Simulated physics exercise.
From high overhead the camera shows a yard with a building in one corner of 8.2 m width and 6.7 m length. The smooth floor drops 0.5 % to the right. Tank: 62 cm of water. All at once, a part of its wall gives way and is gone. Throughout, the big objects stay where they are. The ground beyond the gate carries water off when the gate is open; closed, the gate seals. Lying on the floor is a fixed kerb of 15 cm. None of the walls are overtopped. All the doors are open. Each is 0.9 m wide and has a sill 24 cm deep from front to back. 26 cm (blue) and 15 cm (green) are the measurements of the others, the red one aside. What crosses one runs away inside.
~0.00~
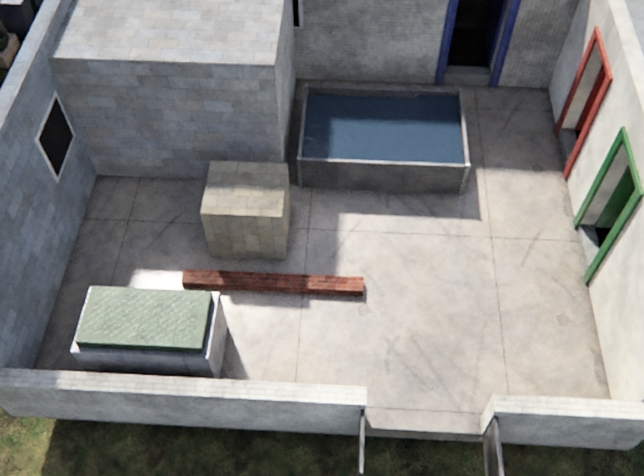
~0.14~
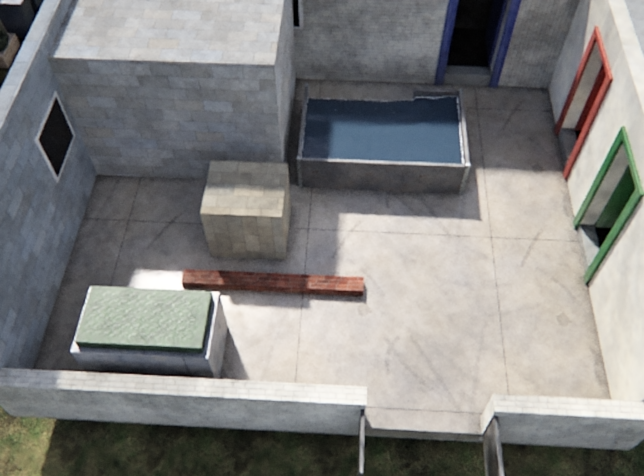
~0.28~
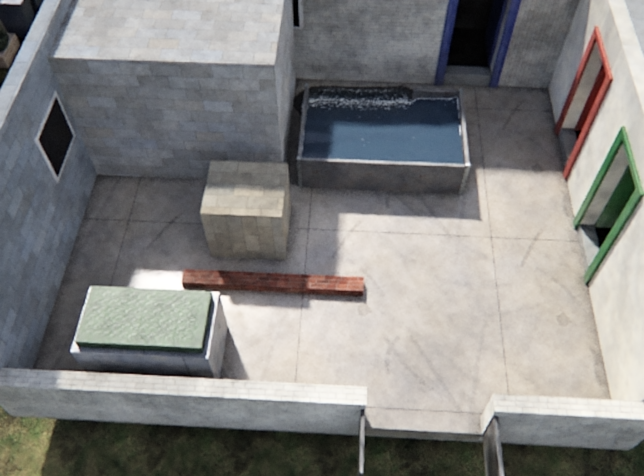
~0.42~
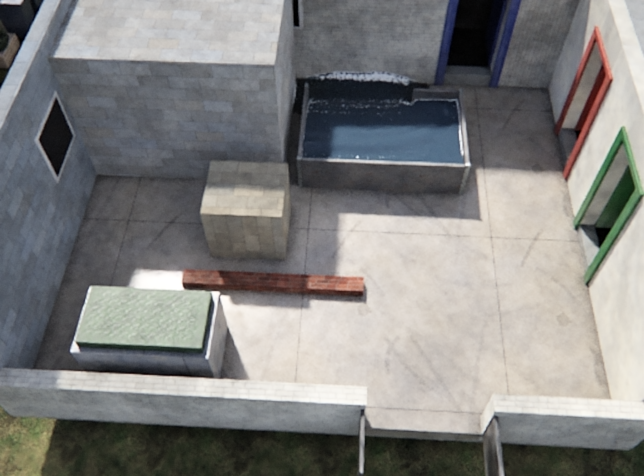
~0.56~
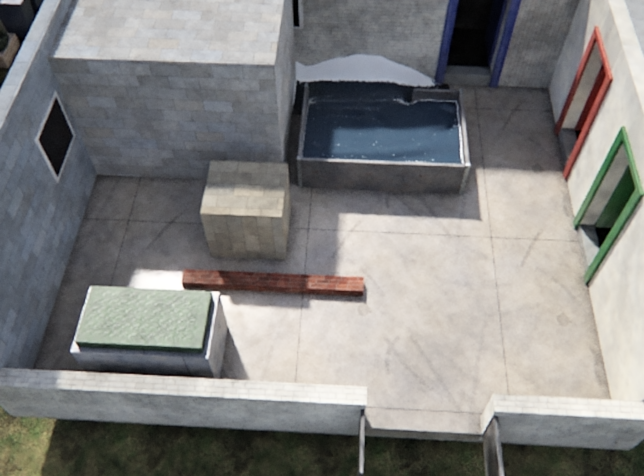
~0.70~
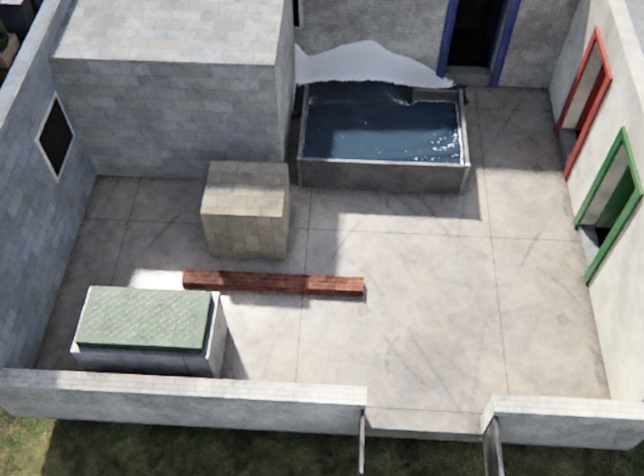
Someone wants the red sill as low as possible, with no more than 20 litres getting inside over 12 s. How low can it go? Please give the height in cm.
Around 15 cm would do.
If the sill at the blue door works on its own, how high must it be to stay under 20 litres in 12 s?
For the blue door, about 9.5 cm.
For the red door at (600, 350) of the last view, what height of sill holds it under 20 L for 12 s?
9.0 cm.
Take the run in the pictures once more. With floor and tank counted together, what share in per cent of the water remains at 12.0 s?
I'd say near 90 per cent is still there.
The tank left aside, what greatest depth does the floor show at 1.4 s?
About 63 cm.
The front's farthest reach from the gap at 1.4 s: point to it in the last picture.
Lab note: Front tip approx. at (544, 89).
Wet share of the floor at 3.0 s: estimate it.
About 30 per cent.
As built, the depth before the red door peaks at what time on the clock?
Peak: Close to 2.4 s.
After 1.4 s water covers 10 % of the floor, deepest (63 cm) near (304, 79); it has not reached the red door.
After 3.0 s water covers 30 % of the floor, deepest (36 cm) near (544, 89); 18 cm at the red door, 1 litre in over its 20 cm sill.
After 12.0 s water covers 95 % of the floor, deepest (12 cm) near (311, 105); 8 cm at the red door, 3 litres in over its 20 cm sill.
At the red door as built, the water arrived by 2.0 s and peaked near 21 cm at 2.4 s.
Run again over the same 12 s with other heights there, 46 litres in over 12 cm, 5 litres over 19 cm. The limit of 20 litres is kept from about 15 cm up.
